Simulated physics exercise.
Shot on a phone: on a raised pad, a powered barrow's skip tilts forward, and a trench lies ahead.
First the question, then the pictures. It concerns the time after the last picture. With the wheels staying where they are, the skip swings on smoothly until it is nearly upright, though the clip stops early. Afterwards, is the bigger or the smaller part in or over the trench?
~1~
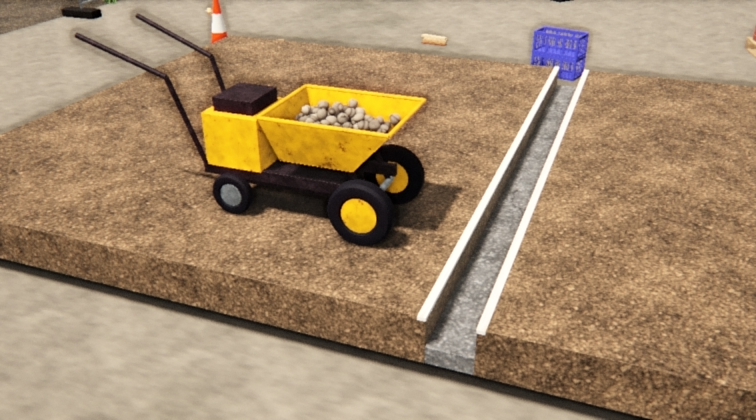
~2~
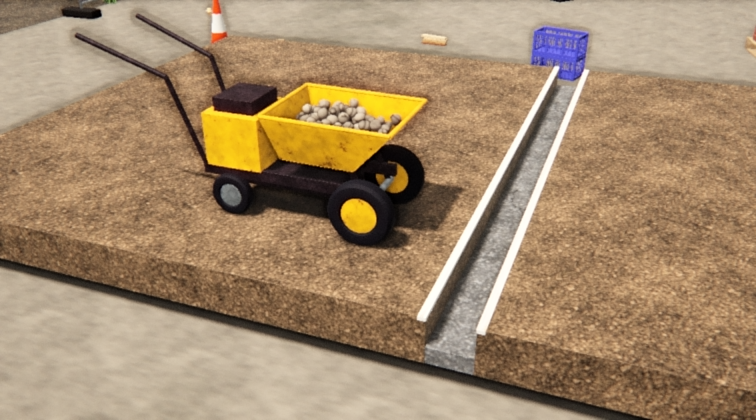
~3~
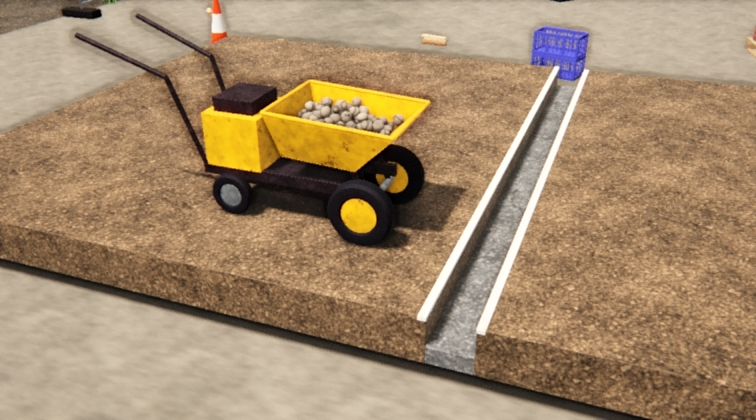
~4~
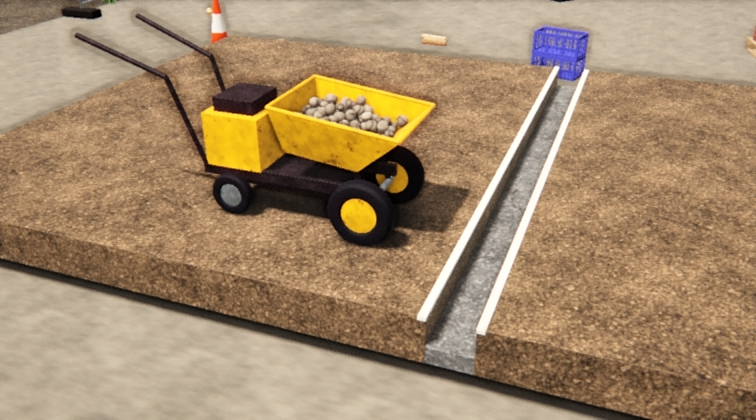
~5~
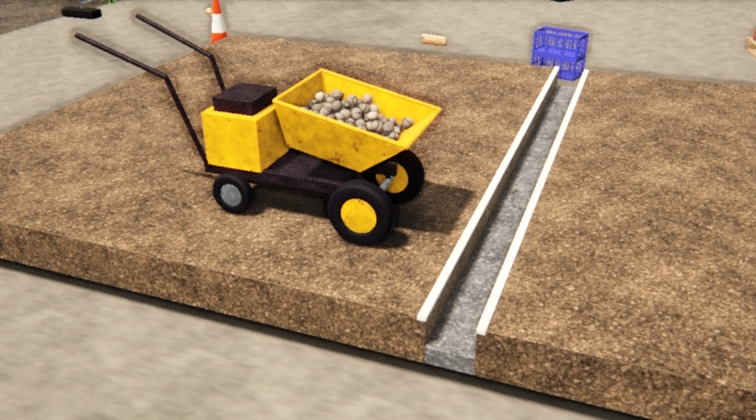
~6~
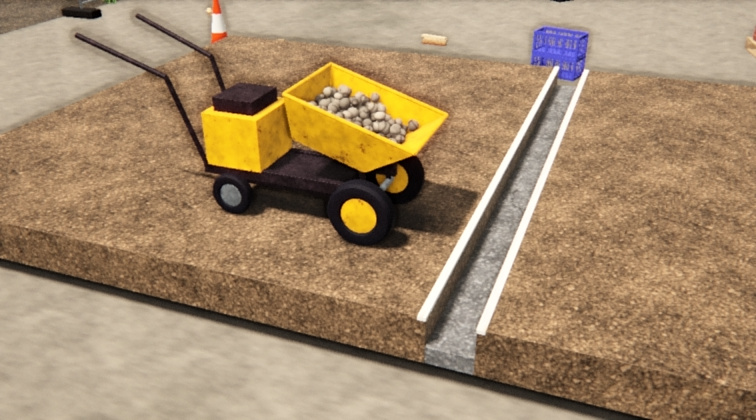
The amount in the trench exceeds half.
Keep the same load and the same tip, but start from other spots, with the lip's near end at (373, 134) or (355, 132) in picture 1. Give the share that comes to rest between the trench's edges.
About 90 %, then 70 %.
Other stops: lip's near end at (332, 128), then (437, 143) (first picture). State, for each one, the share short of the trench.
I'd expect close to 50 per cent and then close to 0 per cent.
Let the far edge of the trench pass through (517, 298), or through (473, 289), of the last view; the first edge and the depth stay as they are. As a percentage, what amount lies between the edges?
For the first it's 100 per cent, for the second 50 per cent.
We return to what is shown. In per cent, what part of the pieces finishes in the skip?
That comes to about 0 per cent or so.
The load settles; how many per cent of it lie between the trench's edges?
Near 85 %.
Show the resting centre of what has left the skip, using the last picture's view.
The centre ends up roughly at (492, 258).
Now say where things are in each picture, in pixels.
Lip of the skip near (389, 136), level; top of the load near (332, 121), river pebbles; first edge of the trench near (440, 283); far edge near (496, 294), the trench under half as wide as the skip, and about half as deep as wide, in the first frame.
Lip of the skip near (390, 137), level; top of the load near (333, 121), in the second frame.
Lip of the skip near (394, 139), tipped barely; top of the load near (330, 116), in the third frame.
Lip of the skip near (399, 142), tipped a little; top of the load near (331, 109), in the fourth frame.
Lip of the skip near (406, 147), tipped a little; top of the load near (327, 112), in the fifth frame.
Lip of the skip near (414, 154), tipped clearly; top of the load near (334, 108); first edge of the trench near (440, 283); far edge near (496, 294), in the sixth frame.
Shortly afterwards, skip tipped steeply; the whole lot in the skip.
Next, skip tipped right over; near two thirds in the skip; near a quarter in or heaped over the trench; only a few falling.
Some moments later, skip tipped right over; only a few in the skip; the bulk in or heaped over the trench; a little beyond it.
In the end, skip tipped right over; the bulk in or heaped over the trench; a little beyond it.
